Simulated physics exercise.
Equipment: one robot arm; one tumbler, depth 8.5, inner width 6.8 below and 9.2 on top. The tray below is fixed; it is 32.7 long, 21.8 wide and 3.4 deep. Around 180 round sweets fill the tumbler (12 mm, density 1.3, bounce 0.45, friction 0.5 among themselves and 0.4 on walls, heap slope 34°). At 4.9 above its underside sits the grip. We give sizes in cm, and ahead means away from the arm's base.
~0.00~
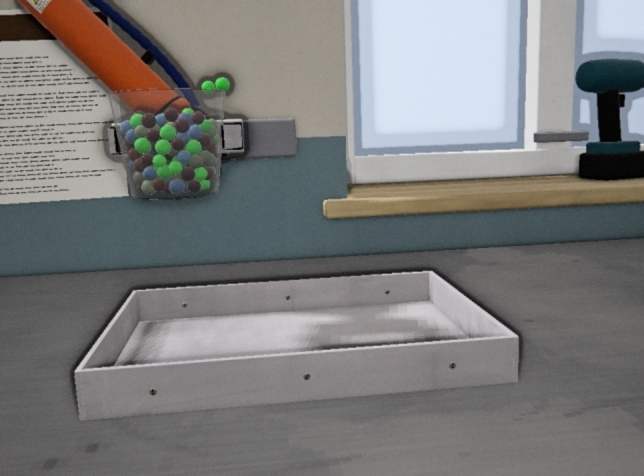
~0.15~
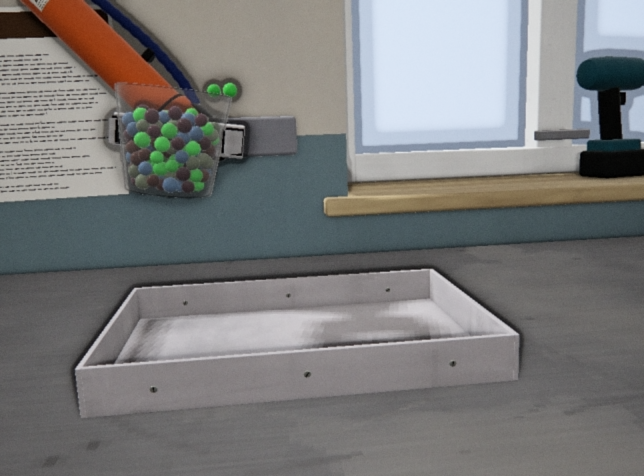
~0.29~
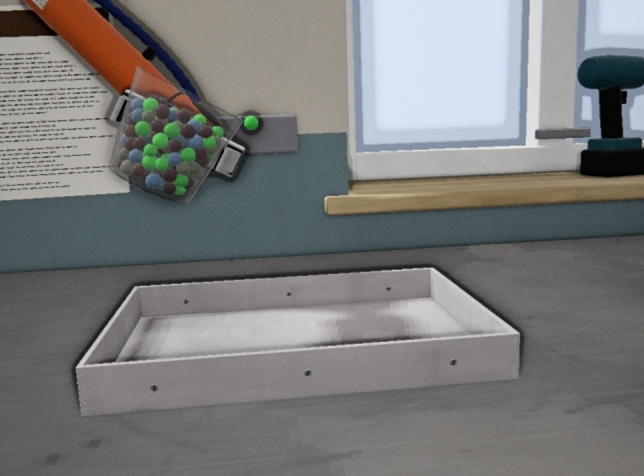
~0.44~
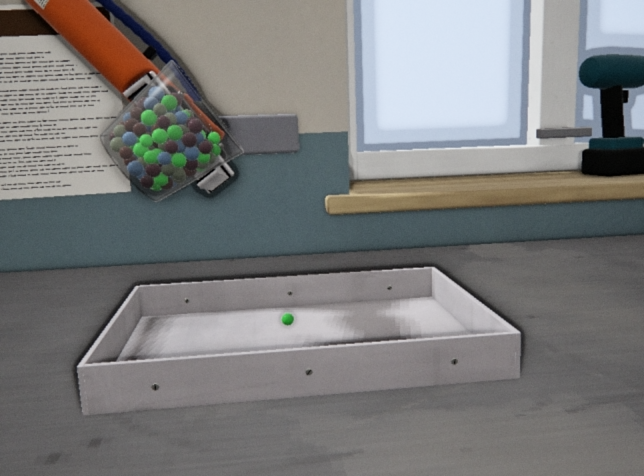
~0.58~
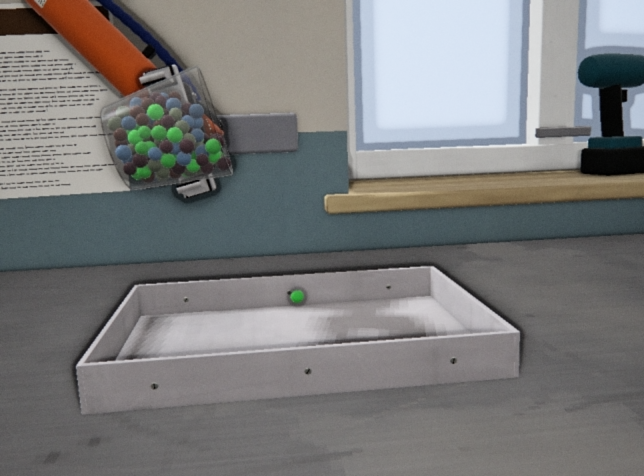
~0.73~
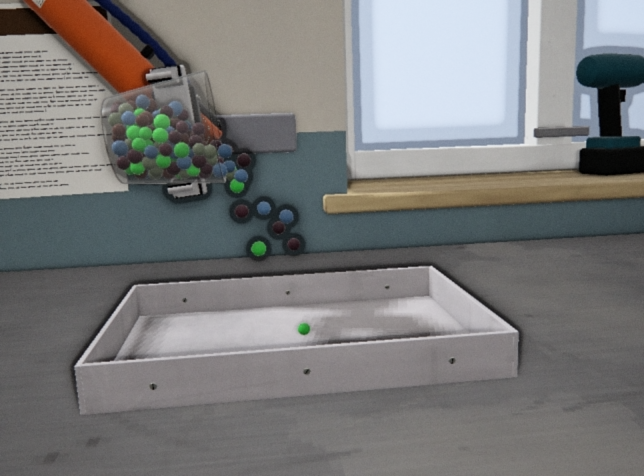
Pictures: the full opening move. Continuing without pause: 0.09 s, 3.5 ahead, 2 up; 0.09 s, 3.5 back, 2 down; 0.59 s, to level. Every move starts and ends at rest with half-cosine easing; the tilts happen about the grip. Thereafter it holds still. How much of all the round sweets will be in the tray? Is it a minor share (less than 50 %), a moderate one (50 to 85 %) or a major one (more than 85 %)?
A major share.
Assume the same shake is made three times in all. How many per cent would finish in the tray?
I'd expect something close to 95 per cent.
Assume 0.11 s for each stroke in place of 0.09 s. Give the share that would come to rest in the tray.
That would give around 90 per cent.
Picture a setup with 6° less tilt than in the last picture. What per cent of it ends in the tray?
Roughly 95 percent.
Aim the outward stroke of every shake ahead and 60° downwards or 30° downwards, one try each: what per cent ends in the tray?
Near 40 and 65 percent respectively.
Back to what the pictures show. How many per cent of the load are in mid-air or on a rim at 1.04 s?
Around 1 per cent of the load.
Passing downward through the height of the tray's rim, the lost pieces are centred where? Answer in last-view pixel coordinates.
Roughly at (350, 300).
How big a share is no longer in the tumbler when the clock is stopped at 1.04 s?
By then near 100 % is out.
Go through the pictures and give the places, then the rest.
The first picture shows tumbler middle at (172, 146), level; upper third of the load around (171, 129), from x 130 to 225, top at y 85; 176 in the tumbler.
The second picture shows tumbler middle at (172, 144), tilted 8° forward; upper third of the load around (170, 126), from x 130 to 230, top at y 90.
The third picture shows tumbler middle at (170, 142), tilted 29° forward; upper third of the load around (163, 125), from x 125 to 250, top at y 100; 175 in the tumbler, 1 in flight or on a rim.
The fourth picture shows tumbler middle at (168, 139), tilted 55° forward; upper third of the load around (162, 120), from x 115 to 290, top at y 95; 175 in the tumbler, 1 in the tray.
The fifth picture shows tumbler middle at (166, 135), tilted 76° forward; upper third of the load around (158, 119), from x 115 to 295, top at y 100; 175 in the tumbler, 1 in the tray.
The sixth picture shows tumbler middle at (164, 135), tilted 84° forward; upper third of the load around (147, 125), from x 115 to 305, top at y 100; 168 in the tumbler, 1 in the tray, 7 in flight or on a rim.
By 1.04 s, tilted 75° forward, highest piece 8 above the table; 175 in the tray, 1 in flight or on a rim.
By 1.35 s, tilted 13° forward, highest piece 2 above the table; 171 in the tray, 5 on the table or floor.
By 1.70 s, level, highest piece 2 above the table; 171 in the tray, 5 on the table or floor.
By 2.75 s, level, highest piece 2 above the table; 171 in the tray, 5 on the table or floor.
Final count, 171 in the tray, 5 on the table or floor. That is 97 % in the tray.
